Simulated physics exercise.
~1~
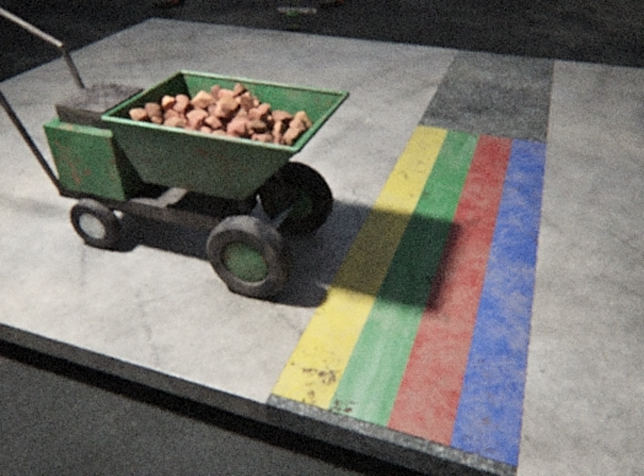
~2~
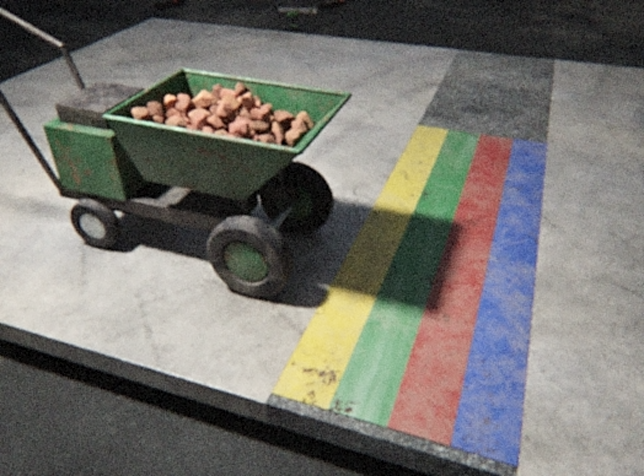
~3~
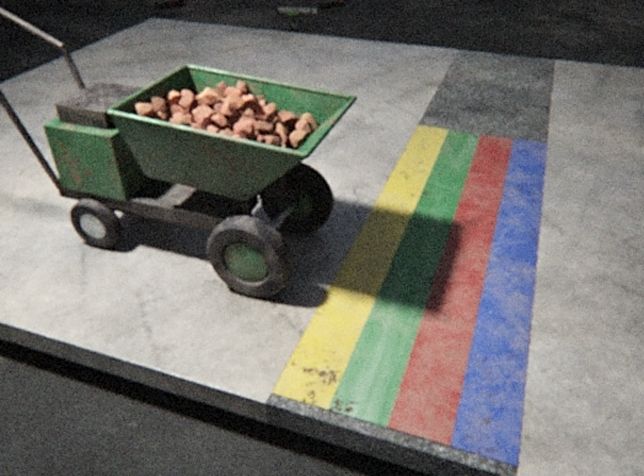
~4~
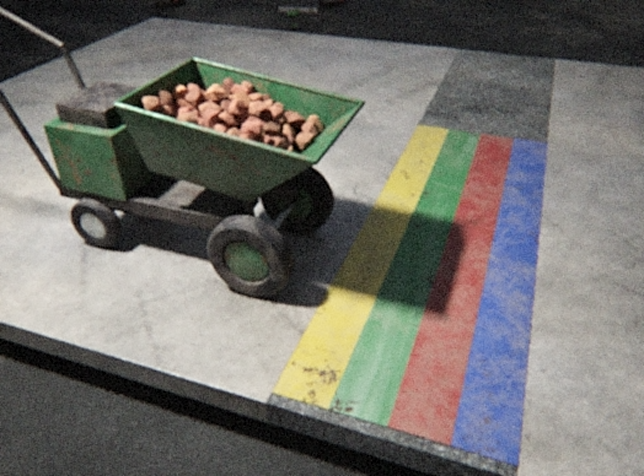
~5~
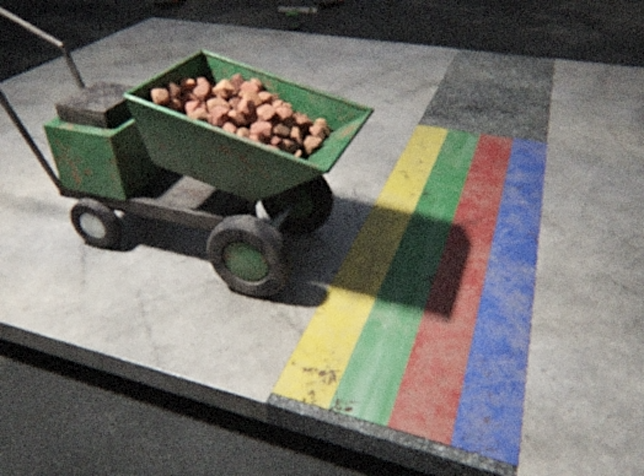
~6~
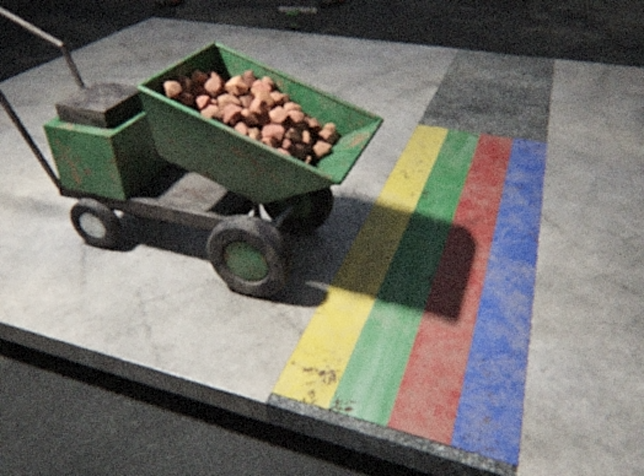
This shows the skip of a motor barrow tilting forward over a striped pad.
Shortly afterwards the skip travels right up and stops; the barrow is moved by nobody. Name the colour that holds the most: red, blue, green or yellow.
That would be red.
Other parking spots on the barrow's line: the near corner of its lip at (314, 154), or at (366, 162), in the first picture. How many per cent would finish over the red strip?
About 30 per cent, then about 10 per cent.
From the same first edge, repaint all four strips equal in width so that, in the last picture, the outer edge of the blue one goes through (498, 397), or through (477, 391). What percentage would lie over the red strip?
30 and 30 in a hundred.
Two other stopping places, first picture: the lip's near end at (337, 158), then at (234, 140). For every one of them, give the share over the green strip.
The first spot gives roughly 0 %; the second gives roughly 30 %.
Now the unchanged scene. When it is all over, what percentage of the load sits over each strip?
I'd put the yellow strip near 0, the green strip near 20, the red strip near 35 and the blue strip near 15.
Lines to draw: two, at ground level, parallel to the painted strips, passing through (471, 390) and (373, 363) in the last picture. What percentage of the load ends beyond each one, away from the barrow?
First roughly 20 percent, then 70 percent.
Just after the last frame, skip tipped steeply; every one in the skip.
A moment on, skip tipped right over; the larger part in the skip; about a tenth over the green strip; about a tenth over the red strip.
Further on, skip tipped right over; roughly a third in the skip; about a tenth over the green strip; roughly a third over the red strip; about a tenth over the blue strip; about a tenth off the paint.
When it is over, skip tipped right over; roughly a quarter in the skip; not one over the yellow strip; roughly a quarter over the green strip; roughly a third over the red strip; about a tenth over the blue strip; about a tenth off the paint.
